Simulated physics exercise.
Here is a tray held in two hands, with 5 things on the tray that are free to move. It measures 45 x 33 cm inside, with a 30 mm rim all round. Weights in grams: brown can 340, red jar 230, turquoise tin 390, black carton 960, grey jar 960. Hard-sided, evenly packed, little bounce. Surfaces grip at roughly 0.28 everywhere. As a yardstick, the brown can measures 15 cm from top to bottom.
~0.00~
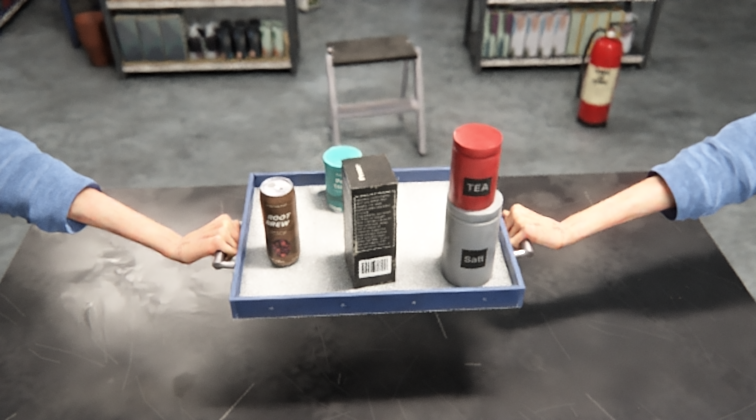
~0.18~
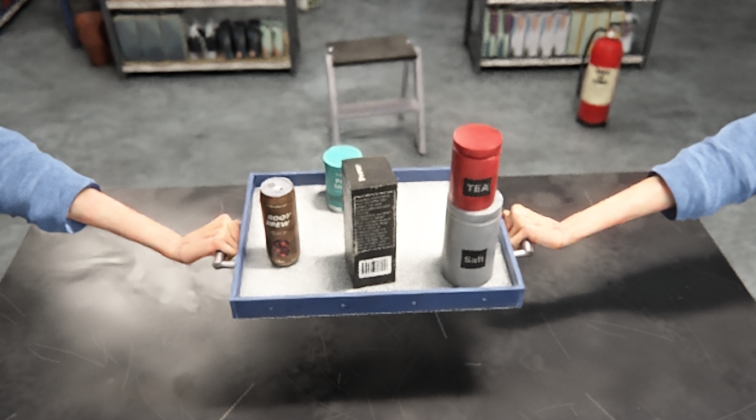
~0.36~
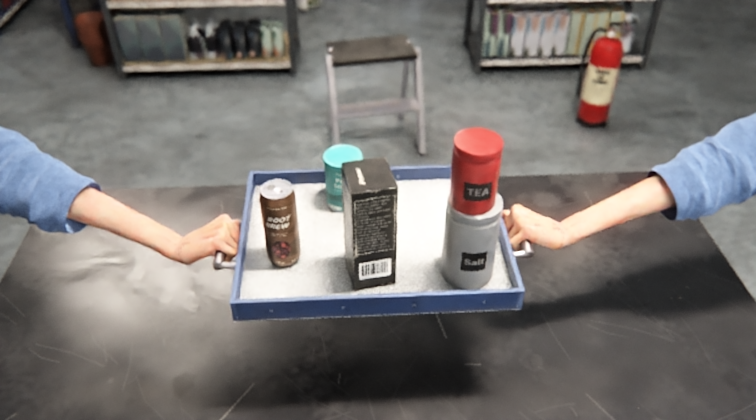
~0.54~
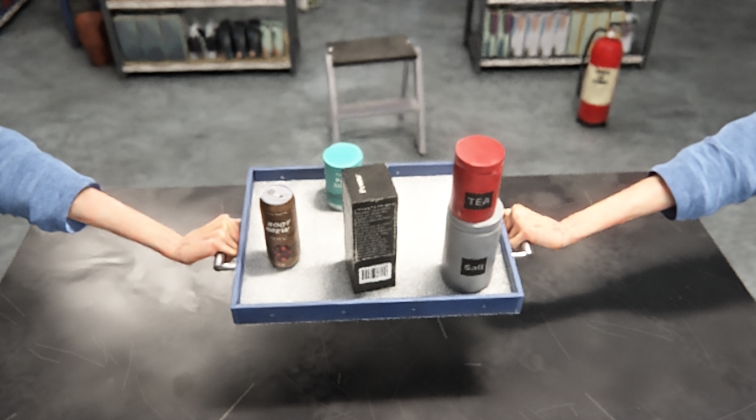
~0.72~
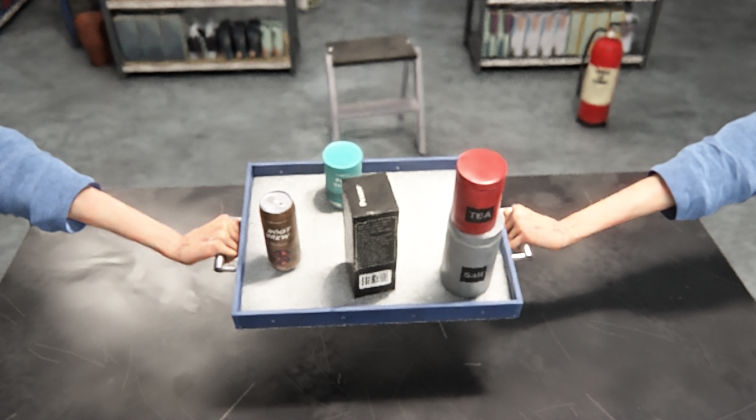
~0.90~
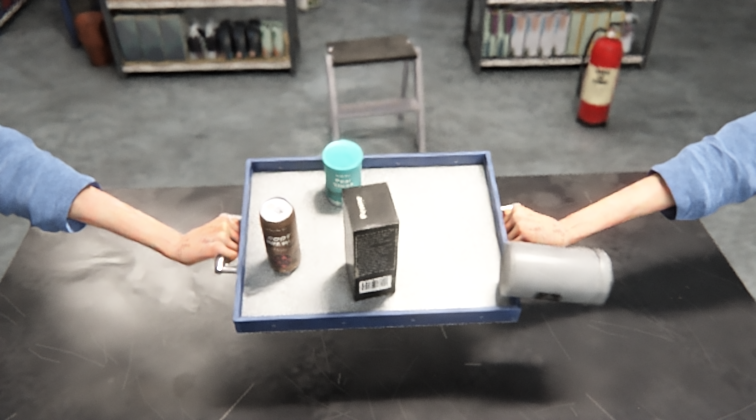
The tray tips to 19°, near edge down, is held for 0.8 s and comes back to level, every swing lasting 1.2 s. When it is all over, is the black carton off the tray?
The black carton stays on the tray.
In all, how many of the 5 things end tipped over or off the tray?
That comes to 2.
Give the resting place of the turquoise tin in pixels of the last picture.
At about (335, 240).
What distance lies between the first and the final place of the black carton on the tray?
Some 4 cm.
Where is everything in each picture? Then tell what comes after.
The first frame shows tray level; black carton (369, 223); brown can (281, 223).
The second frame shows tray level; turquoise tin (344, 180); grey jar (470, 236).
The third frame shows tilt 2°, near edge down; brown can (281, 225); red jar (475, 172).
The fourth frame shows tilt 5°, near edge down; turquoise tin (343, 178); grey jar (471, 242).
The fifth frame shows tilt 10°, near edge down; brown can (281, 232); red jar (477, 192).
The sixth frame shows tilt 15°, near edge down; black carton (370, 244); turquoise tin (343, 175).
After 1.10 s, tilt 18°, near edge down.
After 1.50 s, tilt 19°, near edge down; black carton slid 4 cm near (378, 271); turquoise tin slid 7 cm; brown can slid 7 cm.
After 1.90 s, tilt 19°, near edge down; black carton slid 4 cm near (378, 272); turquoise tin slid 17 cm; brown can tipped 10° from how it sat.
After 2.70 s, tilt 10°, near edge down; black carton slid 4 cm near (378, 256); turquoise tin slid 17 cm; brown can tipped 10° from how it sat.
At rest (3.8 s), off the tray, red jar and grey jar; not toppled but over 5 cm from the start, brown can and turquoise tin; the last one in place, give or take 5 cm. In the last view, black carton near (377, 239).
